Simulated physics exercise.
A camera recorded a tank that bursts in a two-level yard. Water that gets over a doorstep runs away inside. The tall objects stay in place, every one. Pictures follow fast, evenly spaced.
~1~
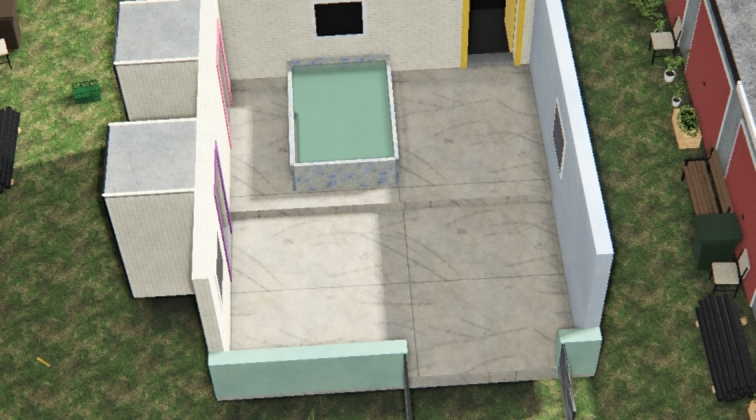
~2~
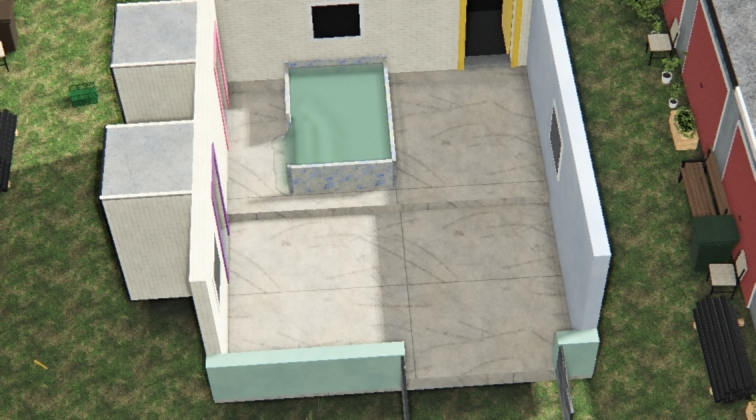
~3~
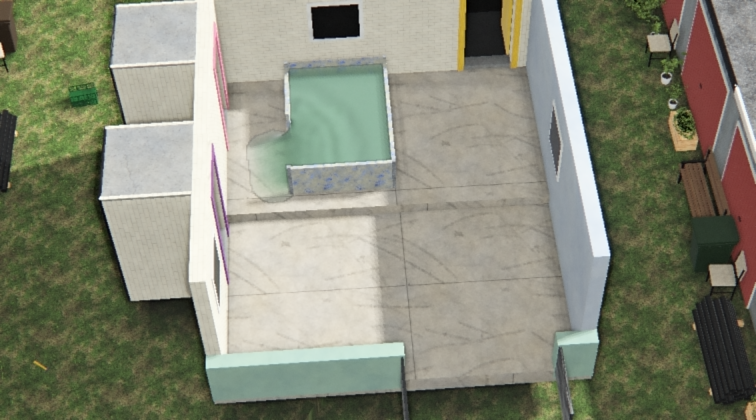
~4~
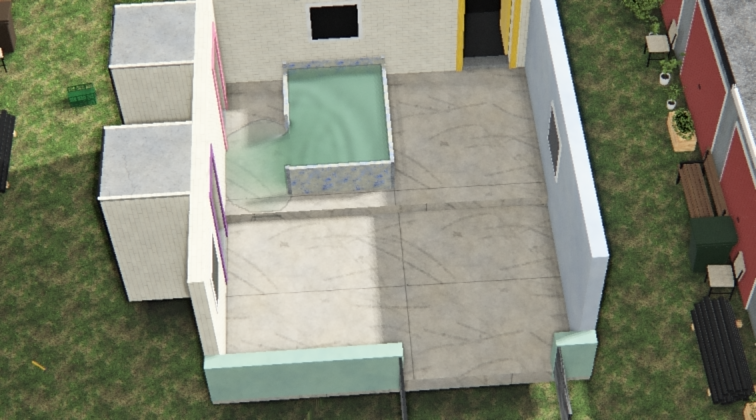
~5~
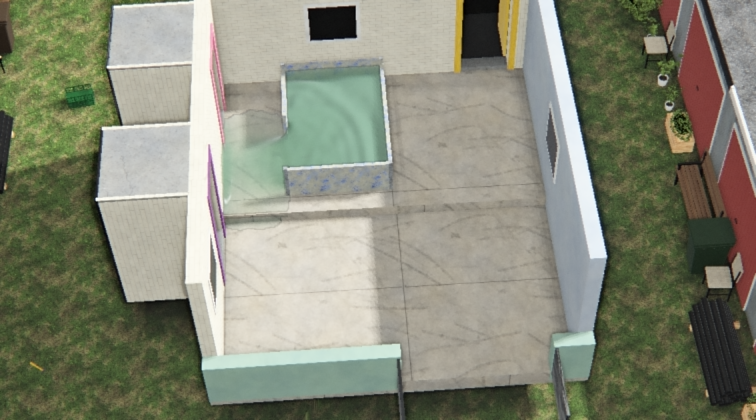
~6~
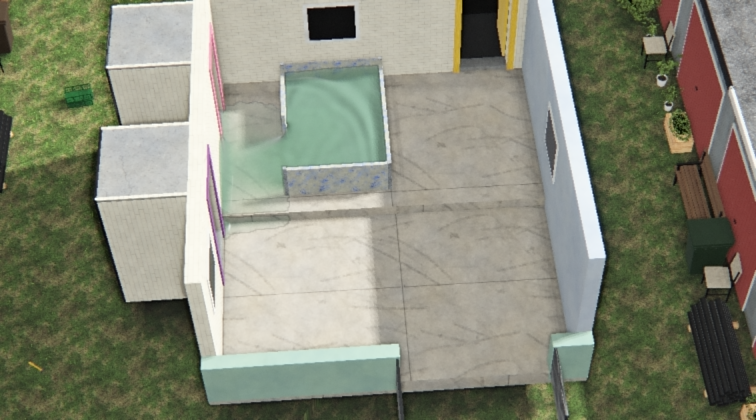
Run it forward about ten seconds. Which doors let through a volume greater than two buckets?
The purple door receives no more than two buckets. The pink door receives more than two buckets. The yellow door receives no more than two buckets.
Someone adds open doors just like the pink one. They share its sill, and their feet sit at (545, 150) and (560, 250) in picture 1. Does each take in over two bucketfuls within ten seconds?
Stays within it; exceeds it.
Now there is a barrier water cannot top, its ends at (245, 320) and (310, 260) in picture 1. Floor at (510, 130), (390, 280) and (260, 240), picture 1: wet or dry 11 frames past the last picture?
The first is still bare, the second still bare and the third inundated.
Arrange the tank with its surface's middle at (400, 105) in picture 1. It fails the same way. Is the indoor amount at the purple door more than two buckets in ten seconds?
Record for purple door: Limit not reached.
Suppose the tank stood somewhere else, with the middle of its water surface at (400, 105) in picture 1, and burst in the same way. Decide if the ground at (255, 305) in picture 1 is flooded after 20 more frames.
That spot ends up drenched.
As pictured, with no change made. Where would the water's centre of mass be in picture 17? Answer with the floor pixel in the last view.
Close to pixel (300, 166).
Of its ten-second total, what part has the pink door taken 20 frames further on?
It works out at roughly 65 percent of the ten-second total.
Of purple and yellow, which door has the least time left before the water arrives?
Result: The one in purple.
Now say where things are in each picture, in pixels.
The first picture shows the tank at (341, 111) is whole and still.
In the second picture, the front is at (281, 138), out from the gap at (292, 157).
In the third picture, the front is at (254, 142), out from the gap at (292, 159).
In the fourth picture, the front is at (226, 144), out from the gap at (290, 160).
In the fifth picture, the front is at (225, 123), out from the gap at (289, 160).
In the sixth picture, water pours out at (288, 160) and has run to (224, 108).
A moment on, water covers 15 % of the floor; the purple door wet at the sill, nothing in, the pink door over two buckets in, the yellow door not reached.
Next, water covers 25 % of the floor; the purple door wet at the sill, nothing in, the pink door far over two buckets in, the yellow door not reached.
Then, water covers 45 % of the floor; the purple door wet at the sill, nothing in, the pink door far over two buckets in, the yellow door wet at the sill, nothing in.
Later, water covers 75 % of the floor; the purple door wet at the sill, nothing in, the pink door far over two buckets in, the yellow door wet at the sill, nothing in.
In the end, water covers 85 % of the floor; the purple door wet at the sill, nothing in, the pink door far over two buckets in, the yellow door wet at the sill, nothing in.
